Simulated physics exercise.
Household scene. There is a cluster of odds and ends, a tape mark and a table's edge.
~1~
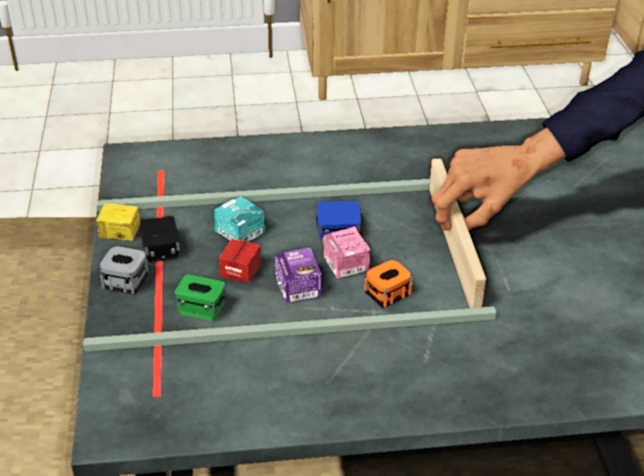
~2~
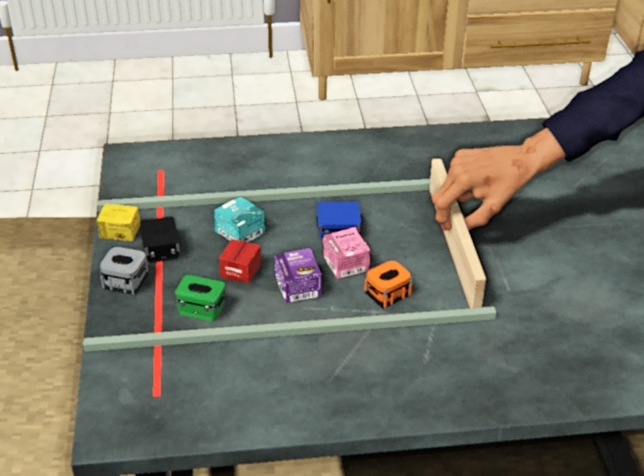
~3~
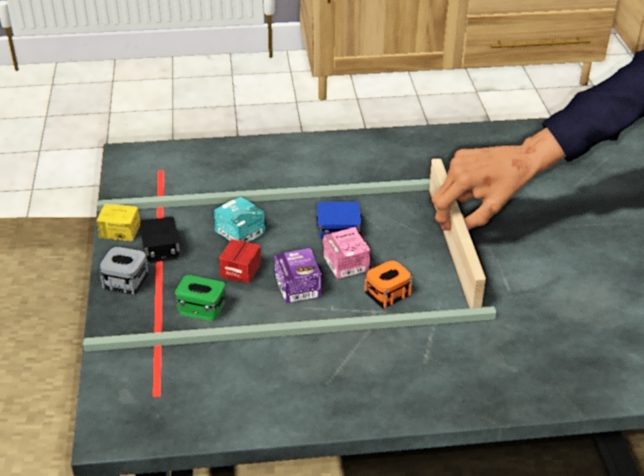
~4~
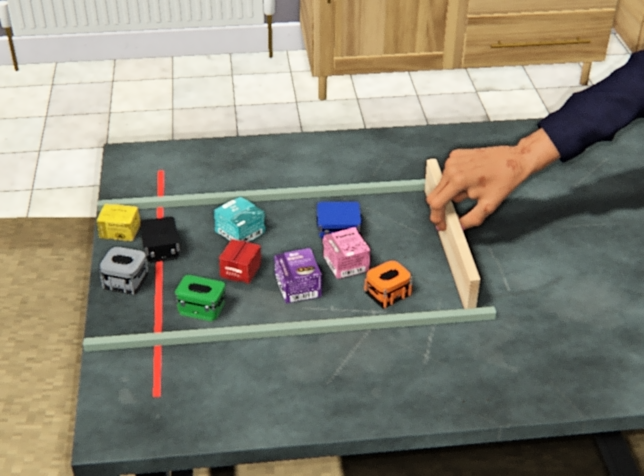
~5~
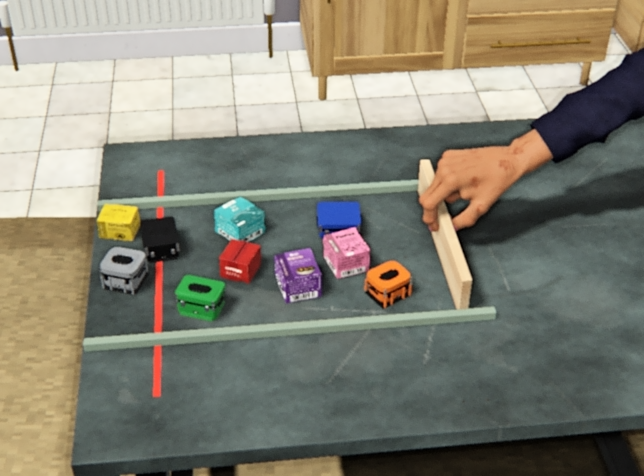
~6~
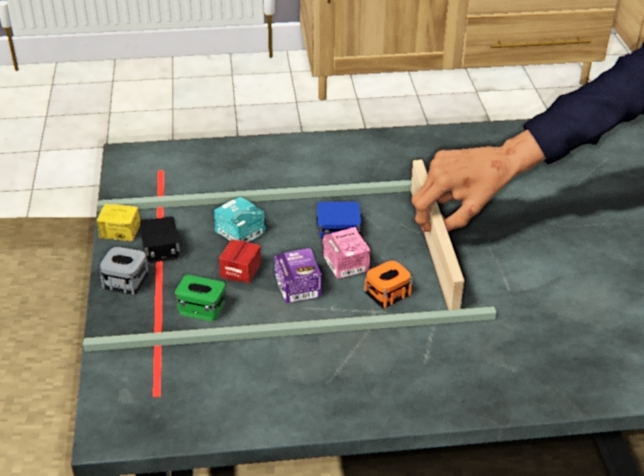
At first, a hand holds a wooden board upright between two pale rails on a dark tabletop, right of several small colourful boxes and cases. Then the hand slides the board slightly left, closer to the orange case, while the boxes and cases stay still around the red tape.
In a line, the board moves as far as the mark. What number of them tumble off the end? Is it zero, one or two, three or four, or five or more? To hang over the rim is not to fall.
It will be three or four.
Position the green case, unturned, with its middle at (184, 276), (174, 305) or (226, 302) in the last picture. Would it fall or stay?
Lab note - green case, per position: Is gone; is safe; is safe.
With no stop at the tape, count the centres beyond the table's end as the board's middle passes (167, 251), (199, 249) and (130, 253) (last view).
Past the end: 3, 0 and 7.
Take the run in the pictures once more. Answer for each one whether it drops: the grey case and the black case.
Result: Grey case down, black case down.
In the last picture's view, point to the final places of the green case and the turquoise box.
Green case: About (92, 316); turquoise box: About (99, 219).
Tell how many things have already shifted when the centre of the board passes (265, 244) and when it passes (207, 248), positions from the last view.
7 and 10.
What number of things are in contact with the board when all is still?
Number in contact with it: 3.
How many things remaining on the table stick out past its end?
I'd say 4 of them.
Soon after, none off yet; yellow box at rest near (119, 223); grey case at rest near (124, 271); black case at rest near (160, 240).
In the end, the number that fall off is three or four; gone, black case, grey case and yellow box.
